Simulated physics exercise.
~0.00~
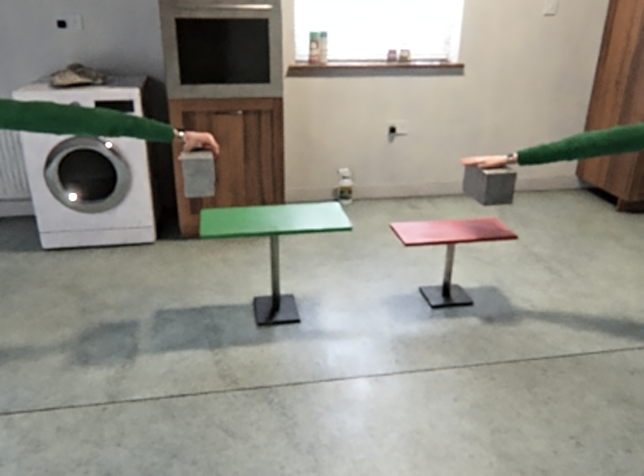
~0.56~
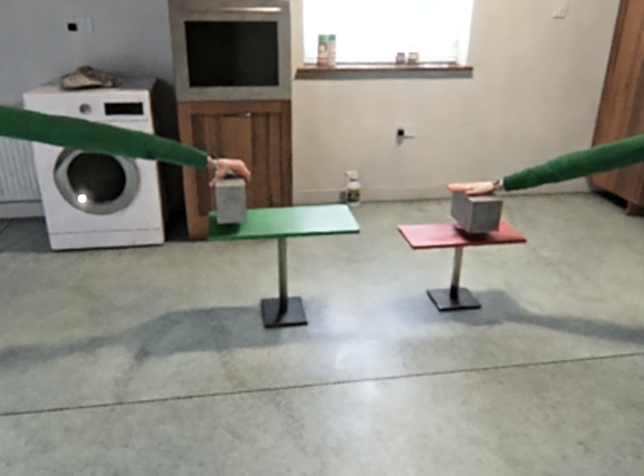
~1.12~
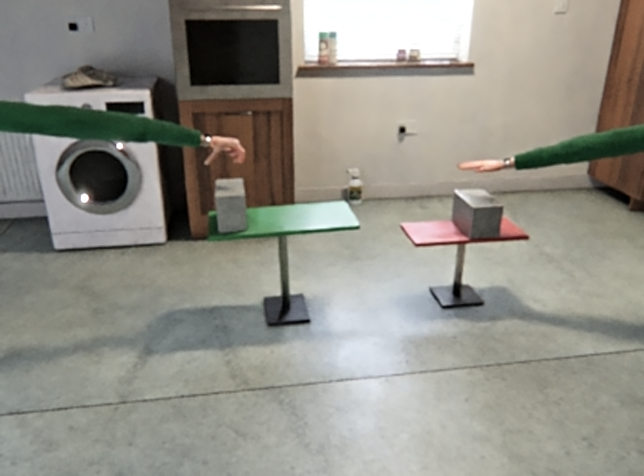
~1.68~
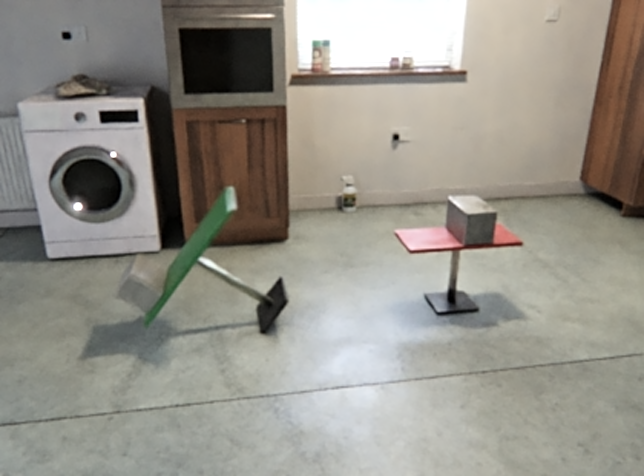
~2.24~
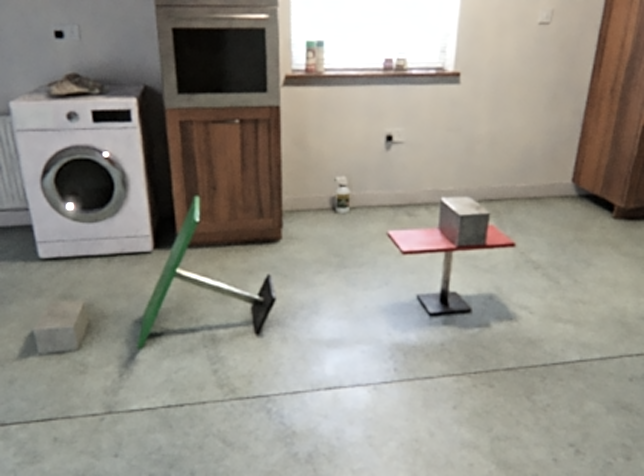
Two hands lower grey blocks onto small pedestal tables, one at the left end of a green top and the other near the middle of a red one, then let go; the green table topples left, dropping its block on the floor, while the red stays upright.
